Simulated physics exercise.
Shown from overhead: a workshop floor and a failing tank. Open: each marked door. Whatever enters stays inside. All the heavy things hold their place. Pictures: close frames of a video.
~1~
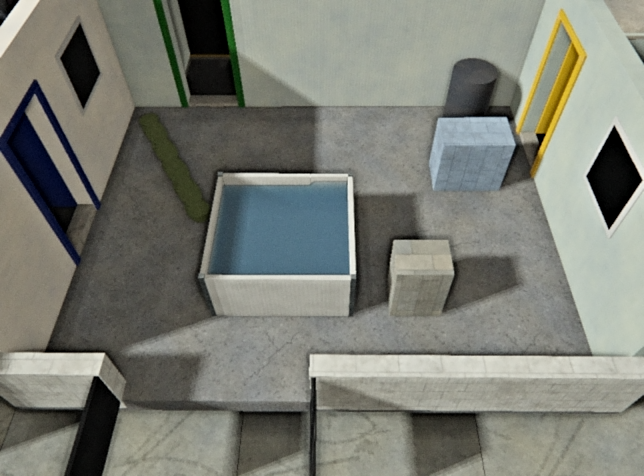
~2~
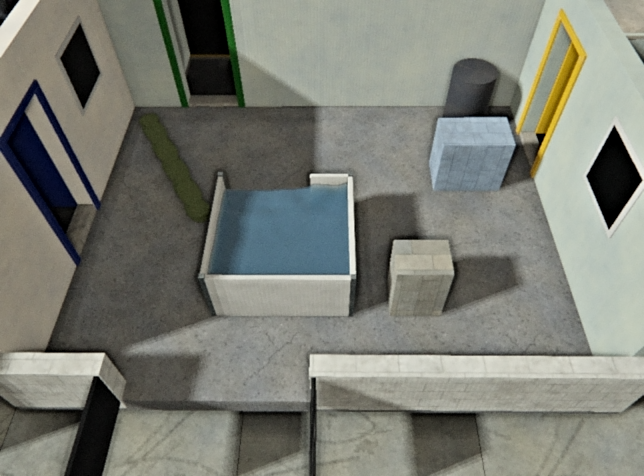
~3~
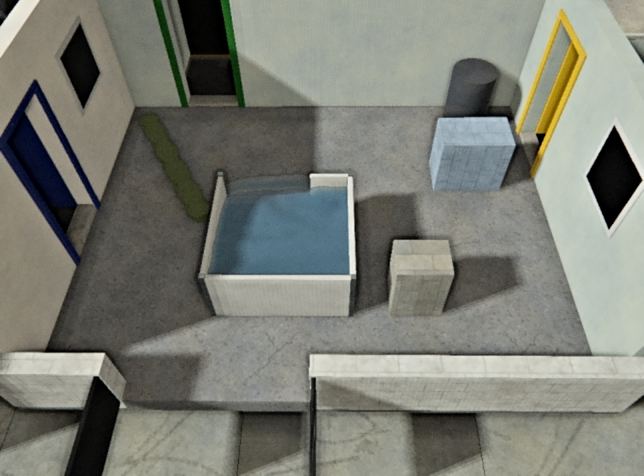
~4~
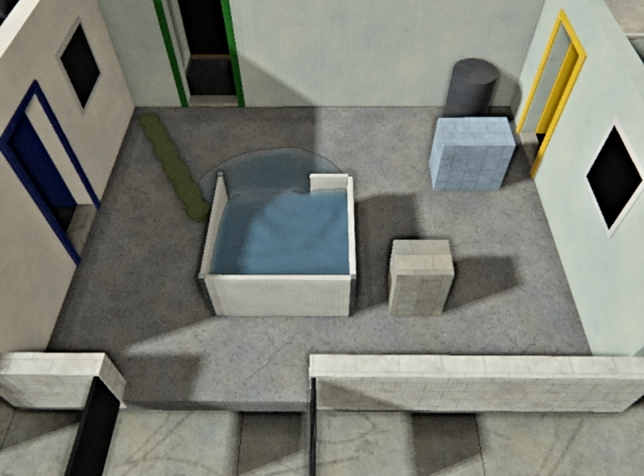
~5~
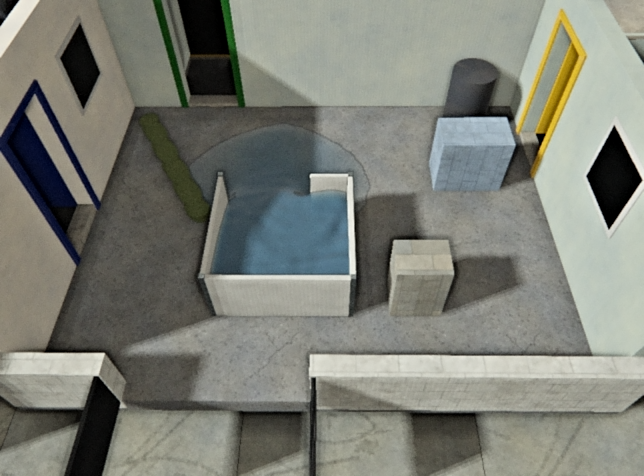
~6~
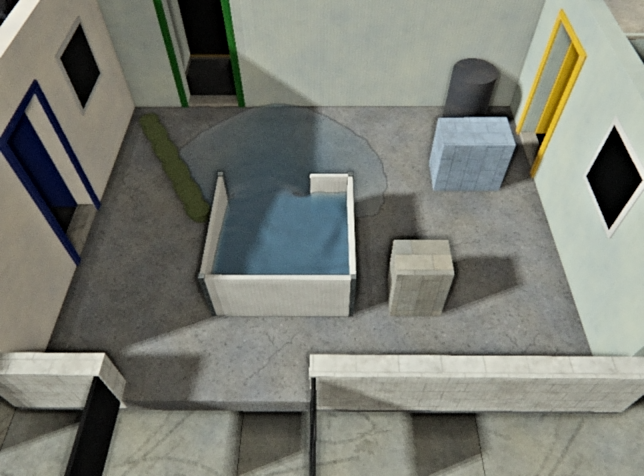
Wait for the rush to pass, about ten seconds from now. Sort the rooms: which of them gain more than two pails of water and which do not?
The blue door gains no more; the yellow door gains more; the green door gains more.
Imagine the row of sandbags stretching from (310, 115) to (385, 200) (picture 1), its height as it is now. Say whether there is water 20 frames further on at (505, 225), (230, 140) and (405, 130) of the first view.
Readings in sequence: Unflooded / wet through / wet through.
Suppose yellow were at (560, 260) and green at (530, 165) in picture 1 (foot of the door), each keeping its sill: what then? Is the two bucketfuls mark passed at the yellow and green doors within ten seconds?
As it turns out, the yellow door keeps clear but the green door spills past.
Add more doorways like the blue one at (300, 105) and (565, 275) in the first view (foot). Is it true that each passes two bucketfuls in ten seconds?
Results, in sequence: Gets past it and doesn't reach it.
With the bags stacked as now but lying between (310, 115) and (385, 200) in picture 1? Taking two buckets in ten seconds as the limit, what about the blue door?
So blue never gets there.
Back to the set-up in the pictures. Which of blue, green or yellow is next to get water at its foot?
It's the green door.
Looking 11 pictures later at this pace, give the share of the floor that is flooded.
Around 30 percent.
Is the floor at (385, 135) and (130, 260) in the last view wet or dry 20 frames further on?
Lab note, in the order given: Wet through; wet through.
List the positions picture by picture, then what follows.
In the first picture, the tank at (282, 226) is whole and still.
In the second picture, the front is at a hidden place, out from the gap on the tank's far side.
In the third picture, the front is at a hidden place, out from the gap on the tank's far side.
In the fourth picture, the front is at (297, 151), out from the gap on the tank's far side.
In the fifth picture, water pours out on the tank's far side and has run to (288, 127).
In the sixth picture, water pours out on the tank's far side and has run to (259, 108).
A moment on, water covers 25 % of the floor; the blue door not reached, the yellow door not reached, the green door over two buckets in.
Next, water covers 30 % of the floor; the blue door not reached, the yellow door not reached, the green door far over two buckets in.
Then, water covers 55 % of the floor; the blue door wet at the sill, nothing in, the yellow door under two buckets in, the green door far over two buckets in.
Later, water covers 75 % of the floor; the blue door wet at the sill, nothing in, the yellow door far over two buckets in, the green door far over two buckets in.
In the end, water covers 95 % of the floor; the blue door wet at the sill, nothing in, the yellow door far over two buckets in, the green door far over two buckets in.
